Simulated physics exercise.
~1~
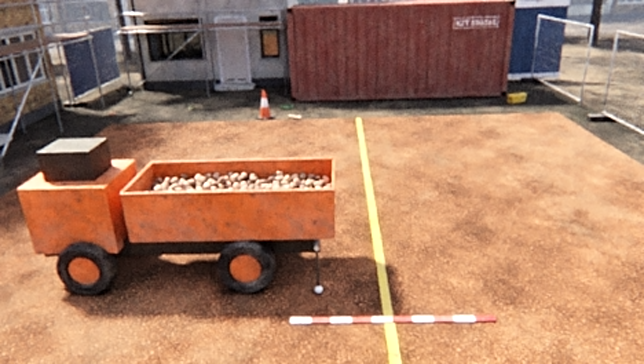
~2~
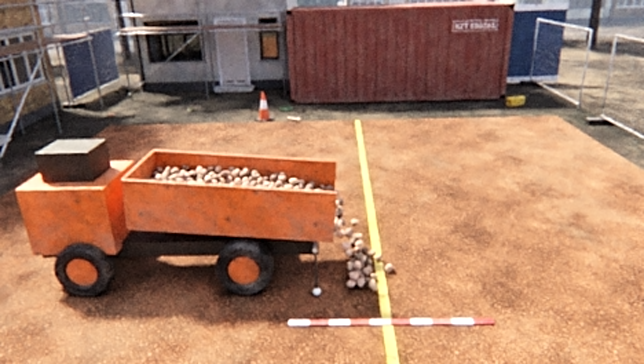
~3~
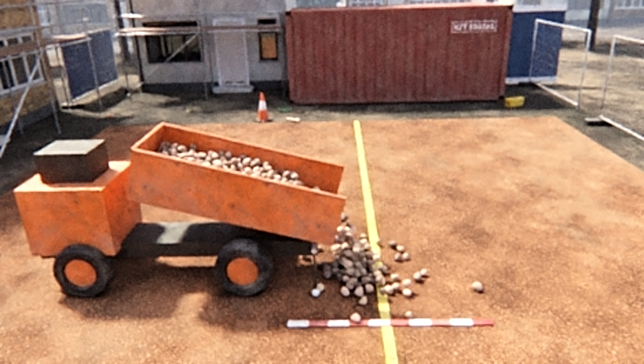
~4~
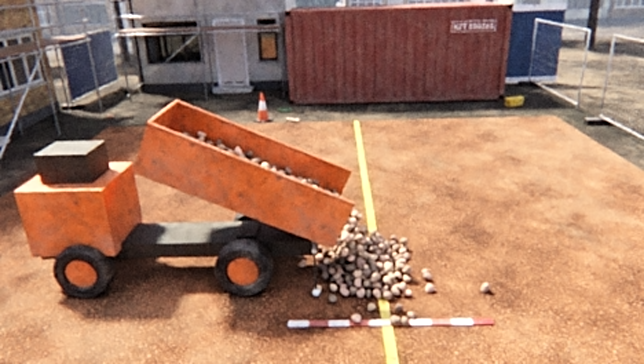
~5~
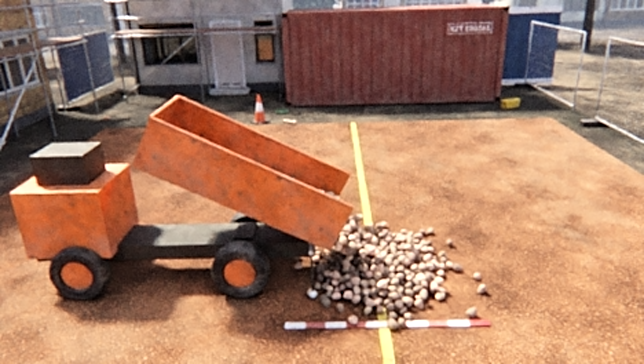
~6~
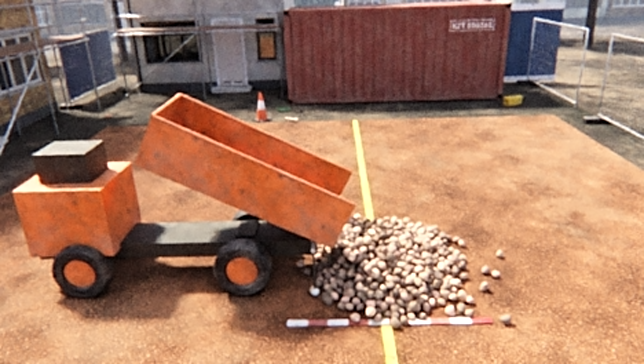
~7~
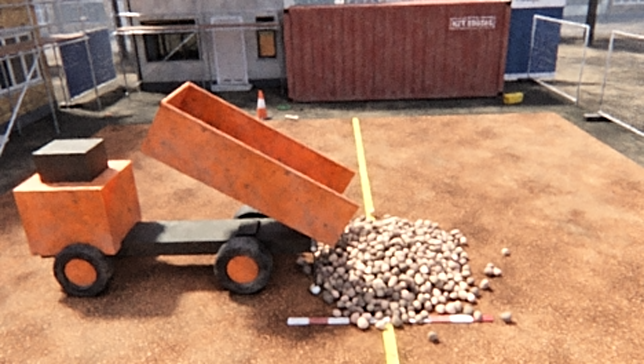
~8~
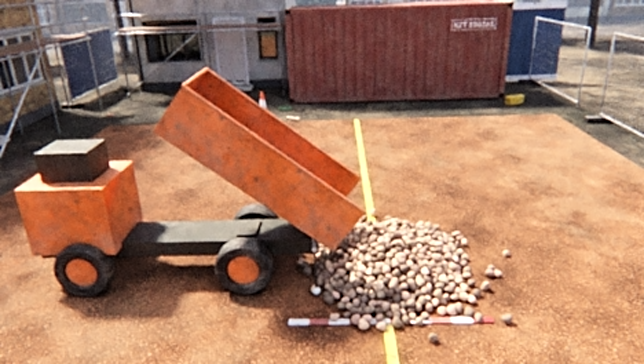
On a building site, an orange tipping truck raises its bed, spilling round stones into a heap across a yellow line.
